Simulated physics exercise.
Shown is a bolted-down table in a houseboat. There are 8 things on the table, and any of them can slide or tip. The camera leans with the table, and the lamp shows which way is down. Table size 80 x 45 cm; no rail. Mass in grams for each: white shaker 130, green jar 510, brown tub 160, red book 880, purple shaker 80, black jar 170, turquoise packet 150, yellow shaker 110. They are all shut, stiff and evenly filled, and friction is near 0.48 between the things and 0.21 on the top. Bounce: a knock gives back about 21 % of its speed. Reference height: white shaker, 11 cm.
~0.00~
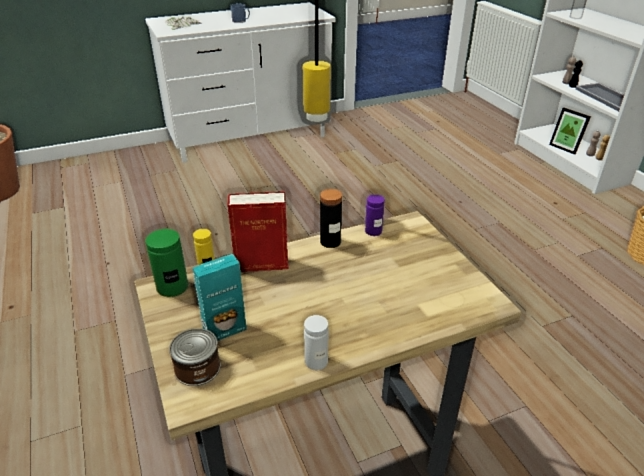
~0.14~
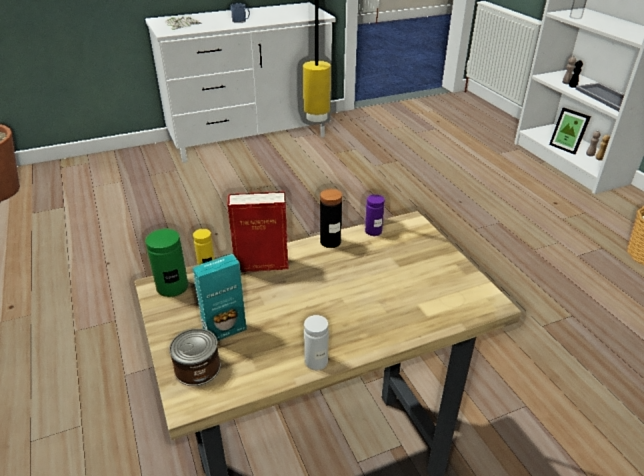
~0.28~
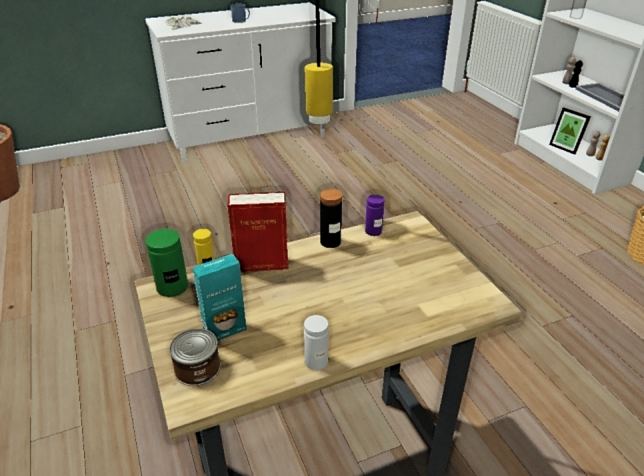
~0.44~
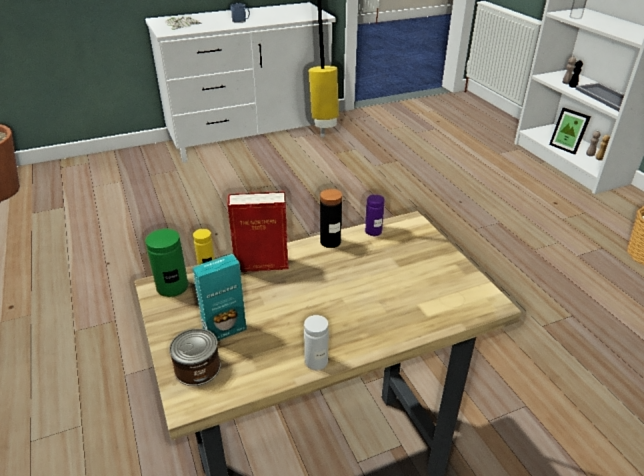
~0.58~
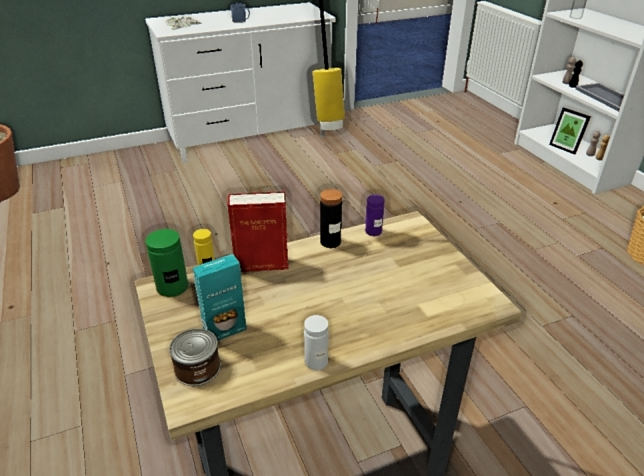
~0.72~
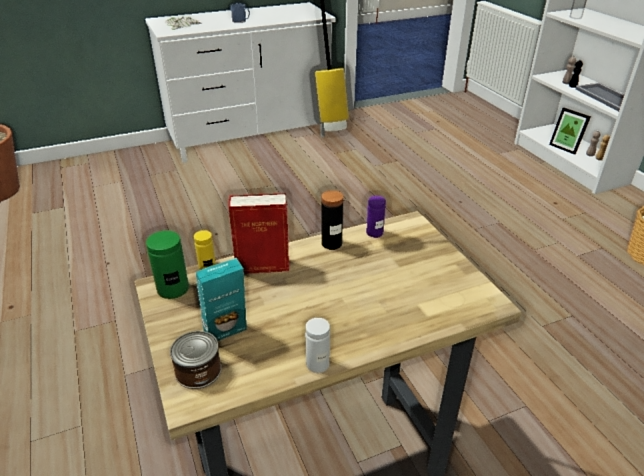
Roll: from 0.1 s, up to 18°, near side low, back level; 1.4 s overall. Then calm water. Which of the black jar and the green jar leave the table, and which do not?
The black jar does not leave it; the green jar does not leave it.
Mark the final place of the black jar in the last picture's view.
About (364, 261).
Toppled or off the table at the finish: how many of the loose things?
It comes to 3.
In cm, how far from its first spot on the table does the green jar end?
I'd say about 19 cm between start and finish.
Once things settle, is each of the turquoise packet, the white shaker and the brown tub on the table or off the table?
Well, the turquoise packet does come off, the white shaker does come off, and the brown tub does come off.
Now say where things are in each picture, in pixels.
The first frame shows boat level; black jar (331, 219); green jar (168, 263).
The second frame shows boat level; red book (259, 233); purple shaker (375, 215).
The third frame shows floor tilted 3°, near side down; turquoise packet (221, 300); yellow shaker (205, 253).
The fourth frame shows floor tilted 9°, near side down; white shaker (316, 343); brown tub (195, 357).
The fifth frame shows floor tilted 14°, near side down; red book (260, 233); purple shaker (375, 216).
The sixth frame shows floor tilted 17°, near side down; black jar (332, 221); green jar (168, 265).
Around 1.02 s, floor tilted 14°, near side down; white shaker now off the table; black jar shifted 9 cm near (345, 236); green jar shifted 9 cm near (174, 285).
Around 1.22 s, floor tilted 6°, near side down; brown tub and turquoise packet now off the table; black jar shifted 16 cm near (357, 253); green jar shifted 16 cm near (181, 305).
Around 1.52 s, boat level; black jar shifted 20 cm near (364, 261); green jar shifted 19 cm near (184, 316); purple shaker shifted 20 cm.
Finally (2.0 s), off the table, white shaker, brown tub and turquoise packet; not toppled but over 5 cm from the start, green jar, red book, purple shaker, black jar and yellow shaker. In the last view, black jar near (364, 261), green jar near (184, 316).
